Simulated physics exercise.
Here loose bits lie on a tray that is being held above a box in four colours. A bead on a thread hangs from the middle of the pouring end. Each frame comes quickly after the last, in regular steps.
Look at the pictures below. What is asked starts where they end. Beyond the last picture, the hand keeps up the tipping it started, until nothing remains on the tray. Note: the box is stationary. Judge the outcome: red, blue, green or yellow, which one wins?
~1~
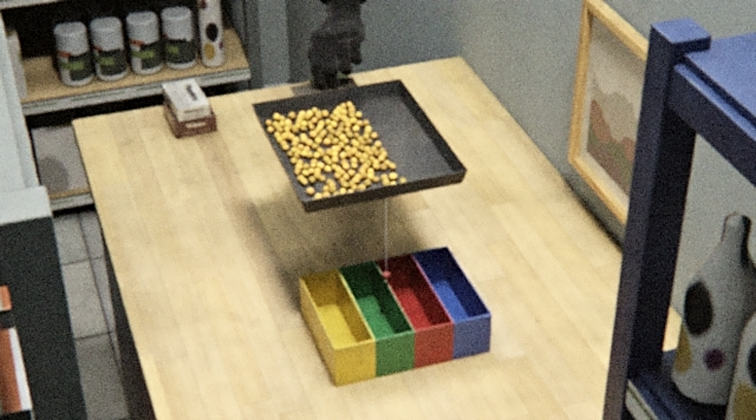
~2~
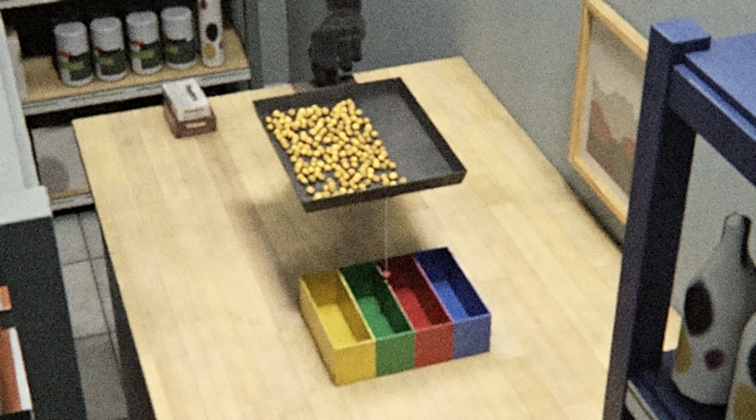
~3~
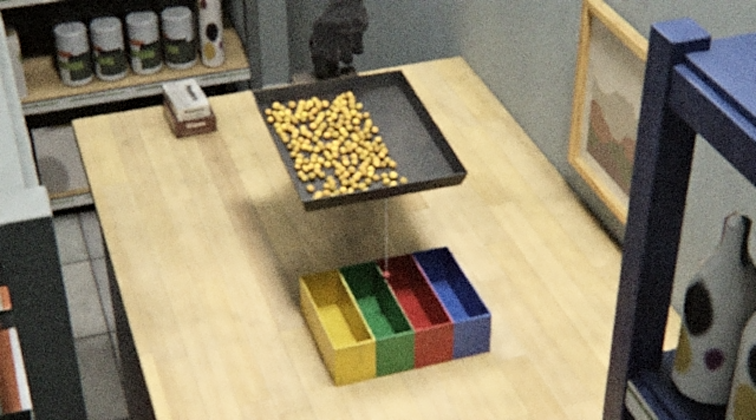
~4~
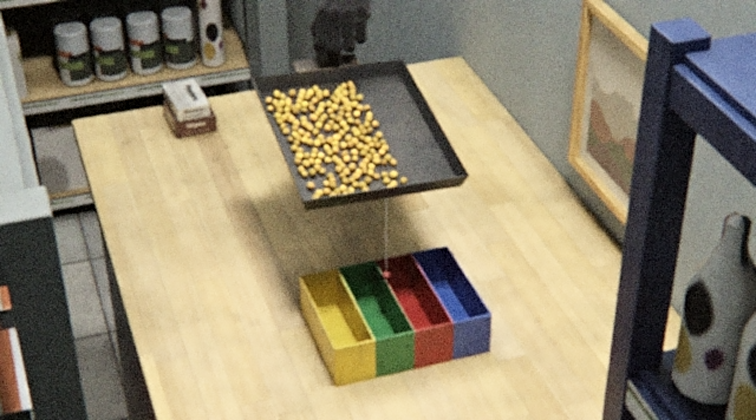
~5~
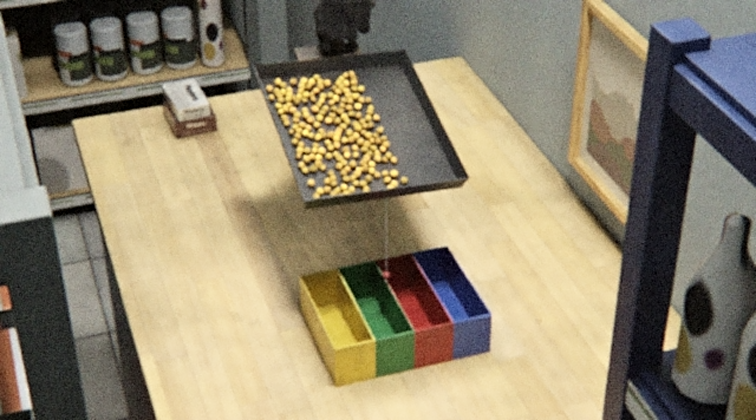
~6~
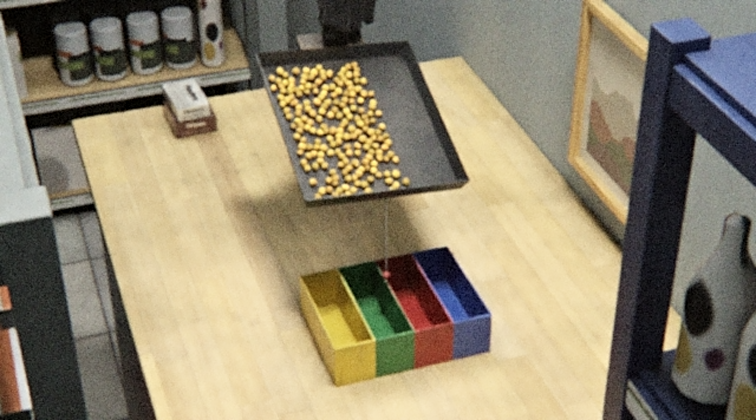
The blue compartment wins.
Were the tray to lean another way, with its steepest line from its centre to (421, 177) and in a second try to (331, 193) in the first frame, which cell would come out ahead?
So, in order: The cell in blue, then the yellow one.
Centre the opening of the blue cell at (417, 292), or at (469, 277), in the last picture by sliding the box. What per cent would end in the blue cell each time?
20 and 30 in a hundred.
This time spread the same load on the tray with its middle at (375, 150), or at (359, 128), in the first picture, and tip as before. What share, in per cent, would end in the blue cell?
Close to 40 and close to 50 per cent.
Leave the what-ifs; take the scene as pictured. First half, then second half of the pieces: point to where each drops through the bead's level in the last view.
The opening half passes (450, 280), the closing half (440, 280).
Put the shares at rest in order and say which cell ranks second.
I'd say the red cell takes second place.
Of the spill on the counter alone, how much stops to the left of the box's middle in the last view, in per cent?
I make it about 0 percent or so.
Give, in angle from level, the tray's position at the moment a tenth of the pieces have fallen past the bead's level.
At some 80 degrees.
Soon after the last picture, tray tipped steeply; nearly all on the tray; a stray few falling or outside the box.
A little later, tray tipped right over; most on the tray; a small part in the blue cell; a small part in the red cell; a stray few in the green cell; a small part falling or outside the box.
Later still, tray tipped past a quarter turn; about half in the blue cell; about a quarter in the red cell; a small part in the green cell; a stray few in the yellow cell; about a quarter falling or outside the box.
At rest, tray tipped past a quarter turn; about half in the blue cell; about a quarter in the red cell; a small part in the green cell; a stray few in the yellow cell; about a quarter outside the box.
